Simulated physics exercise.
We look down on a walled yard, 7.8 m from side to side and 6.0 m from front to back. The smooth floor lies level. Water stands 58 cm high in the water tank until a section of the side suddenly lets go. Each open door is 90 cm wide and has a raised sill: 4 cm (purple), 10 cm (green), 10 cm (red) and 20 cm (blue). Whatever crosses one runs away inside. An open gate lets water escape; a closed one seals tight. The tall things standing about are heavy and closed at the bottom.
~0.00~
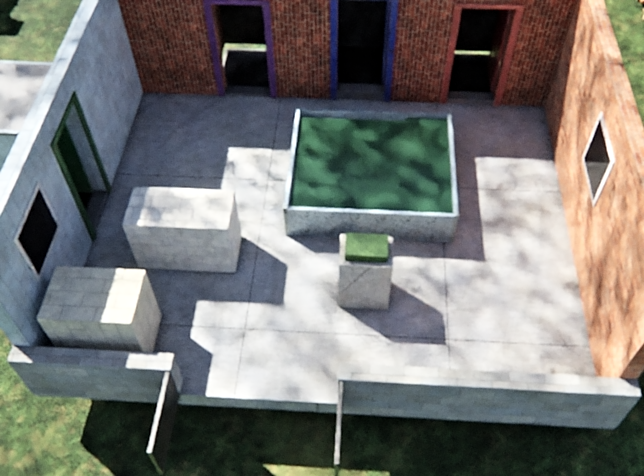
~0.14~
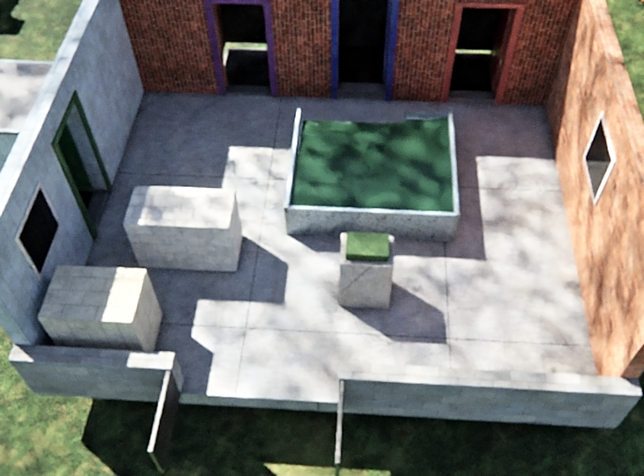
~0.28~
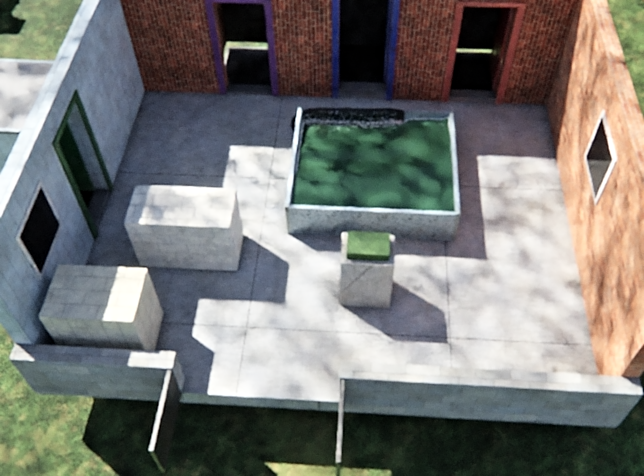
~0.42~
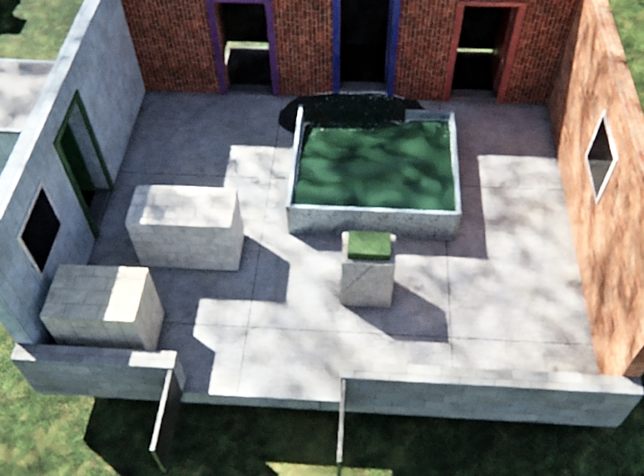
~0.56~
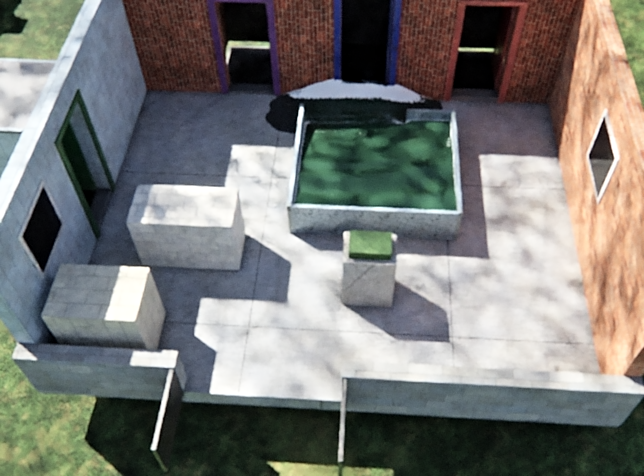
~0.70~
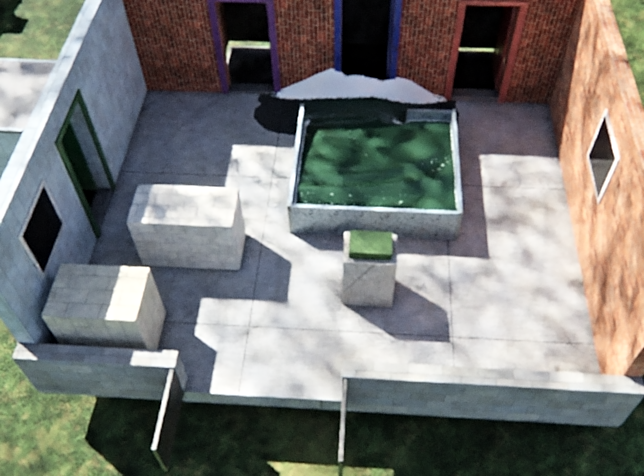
Dark water spreading across the paved floor behind a green-filled tank in a walled yard, a pale patch widening beyond it.
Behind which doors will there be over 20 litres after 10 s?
Within that time: At the purple door it passes the limit; at the green door it keeps below the limit; at the red door it keeps below the limit; at the blue door it goes over the limit.
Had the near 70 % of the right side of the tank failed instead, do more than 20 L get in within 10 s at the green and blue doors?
Then: Green below, blue below.
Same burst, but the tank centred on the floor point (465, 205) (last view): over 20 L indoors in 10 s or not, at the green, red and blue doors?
Against that limit: Green below, red over, blue past it.
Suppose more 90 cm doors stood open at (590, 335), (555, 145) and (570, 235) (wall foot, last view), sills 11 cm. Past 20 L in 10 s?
In turn: Below, over, below.
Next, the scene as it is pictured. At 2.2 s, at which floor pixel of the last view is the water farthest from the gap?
Around (147, 93).
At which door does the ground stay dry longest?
The green one.
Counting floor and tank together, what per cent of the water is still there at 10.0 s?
Roughly 84 in a hundred.
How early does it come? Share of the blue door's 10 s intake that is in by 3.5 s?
Some 95 per cent by then.
After 1.4 s water covers 15 % of the floor and is deepest (48 cm) near (340, 100); purple door 11 cm at the sill, 1 L in, green door not reached, red door 8 cm at the sill, 0 L in, blue door 46 cm at the sill, 107 L in.
After 2.2 s water covers 30 % of the floor and is deepest (42 cm) near (340, 100); purple door 13 cm at the sill, 21 L in, green door not reached, red door 8 cm at the sill, 0 L in, blue door 41 cm at the sill, 237 L in.
After 3.5 s water covers 40 % of the floor and is deepest (26 cm) near (141, 112); purple door 10 cm at the sill, 57 L in, green door 10 cm at the sill, 0 L in, red door 8 cm at the sill, 0 L in, blue door 25 cm at the sill, 326 L in.
After 6.0 s water covers 80 % of the floor and is deepest (18 cm) near (99, 306); purple door 7 cm at the sill, 82 L in, green door 7 cm at the sill, 0 L in, red door 7 cm at the sill, 0 L in, blue door 15 cm at the sill, 334 L in.
After 10.0 s water covers 95 % of the floor and is deepest (11 cm) near (88, 305); purple door 5 cm at the sill, 93 L in, green door 6 cm at the sill, 0 L in, red door 6 cm at the sill, 0 L in, blue door 9 cm at the sill, 335 L in.
